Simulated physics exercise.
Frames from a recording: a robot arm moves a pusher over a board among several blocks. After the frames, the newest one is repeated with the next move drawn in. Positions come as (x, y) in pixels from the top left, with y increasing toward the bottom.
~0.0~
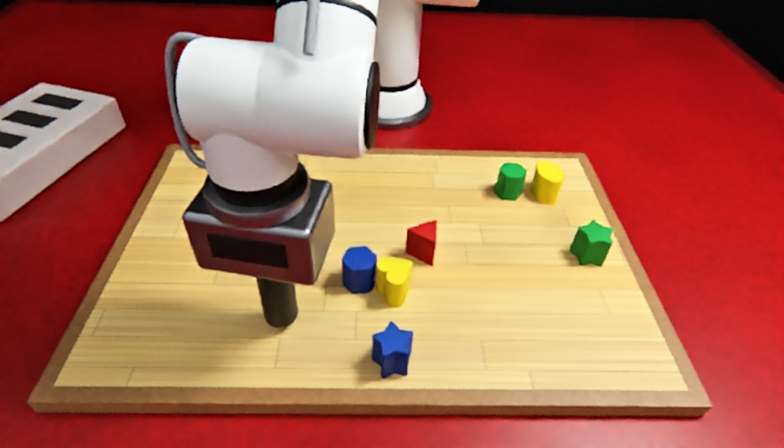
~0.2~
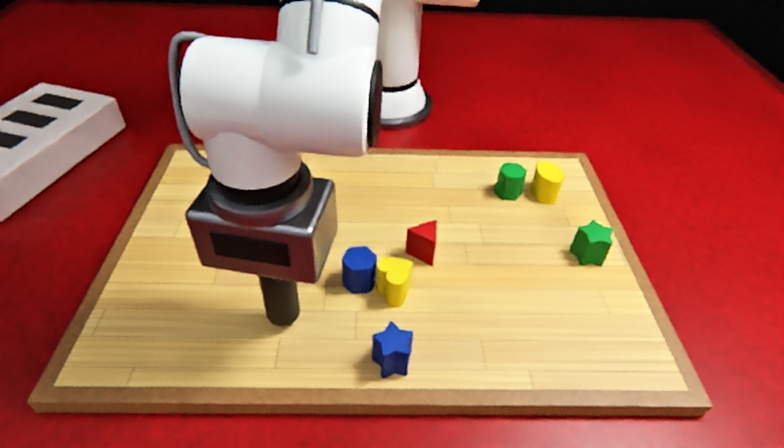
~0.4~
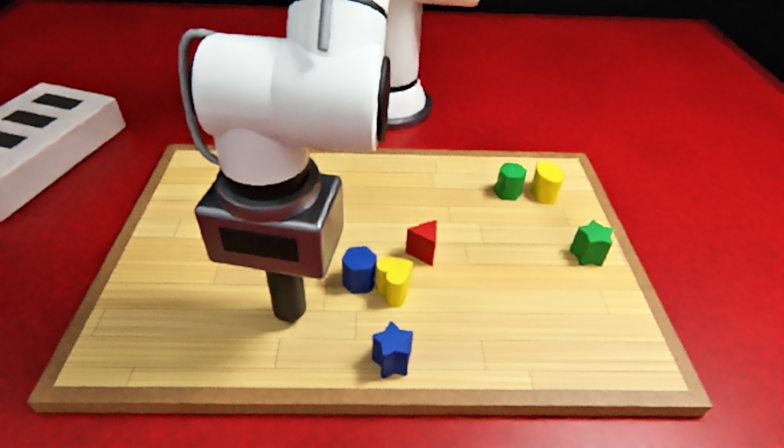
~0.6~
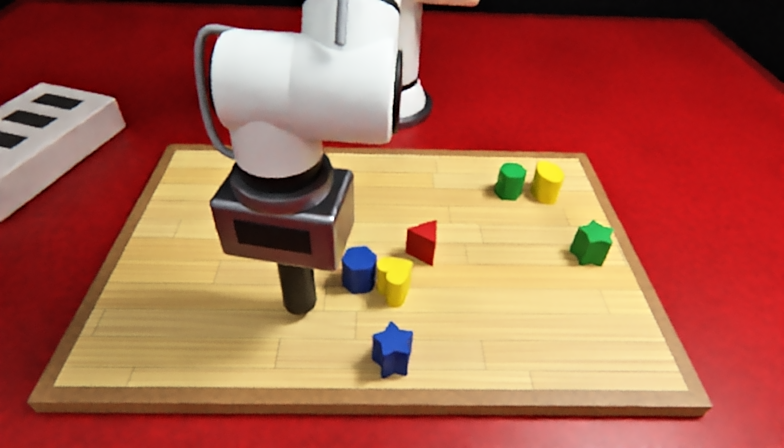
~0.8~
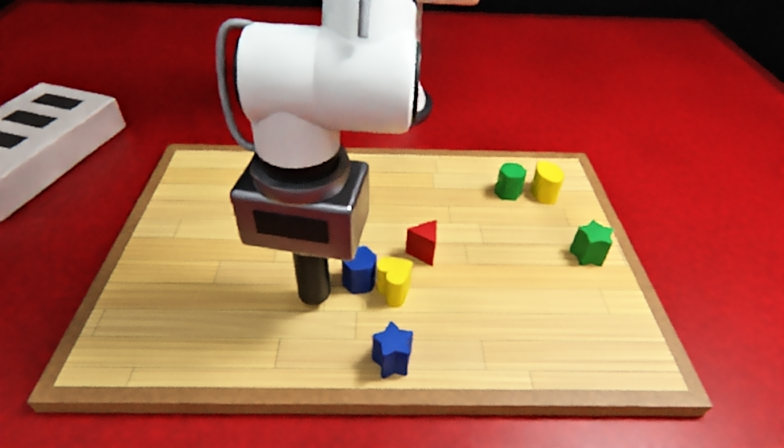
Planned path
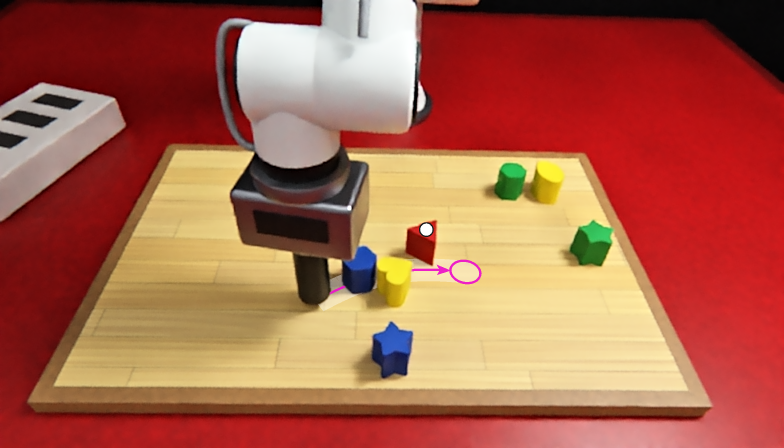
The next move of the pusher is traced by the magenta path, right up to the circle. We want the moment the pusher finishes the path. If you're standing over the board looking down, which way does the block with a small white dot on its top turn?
It swings round anticlockwise.
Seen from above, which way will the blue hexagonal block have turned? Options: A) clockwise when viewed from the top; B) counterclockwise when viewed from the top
(B)
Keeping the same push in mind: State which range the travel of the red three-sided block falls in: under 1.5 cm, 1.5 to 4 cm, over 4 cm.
The answer here is over 4 cm.
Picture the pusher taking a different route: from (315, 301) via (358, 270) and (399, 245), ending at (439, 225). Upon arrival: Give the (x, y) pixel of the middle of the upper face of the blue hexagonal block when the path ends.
I think it will end close to (411, 244).
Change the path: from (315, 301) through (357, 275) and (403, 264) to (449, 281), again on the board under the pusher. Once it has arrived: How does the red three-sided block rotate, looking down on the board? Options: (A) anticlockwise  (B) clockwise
My answer is option A.
Path on the board, from (315, 301) by way of (363, 279) and (414, 270) to (465, 272); the dot is on the red three-sided block.
On the path given first. One third of the way, pusher at (364, 272); blue hexagonal block at (392, 245), turned 15° clockwise; yellow heart block at (408, 268), turned 60° clockwise.
Two thirds of the way, pusher at (415, 263); blue hexagonal block at (435, 230), turned 15° anticlockwise; yellow heart block at (418, 268), turned 105° clockwise; red three-sided block at (450, 217).
At the end, pusher at (467, 265); blue hexagonal block at (450, 225), turned 40° anticlockwise; yellow heart block at (419, 268), turned 110° clockwise; red three-sided block at (456, 209), turned 20° anticlockwise.
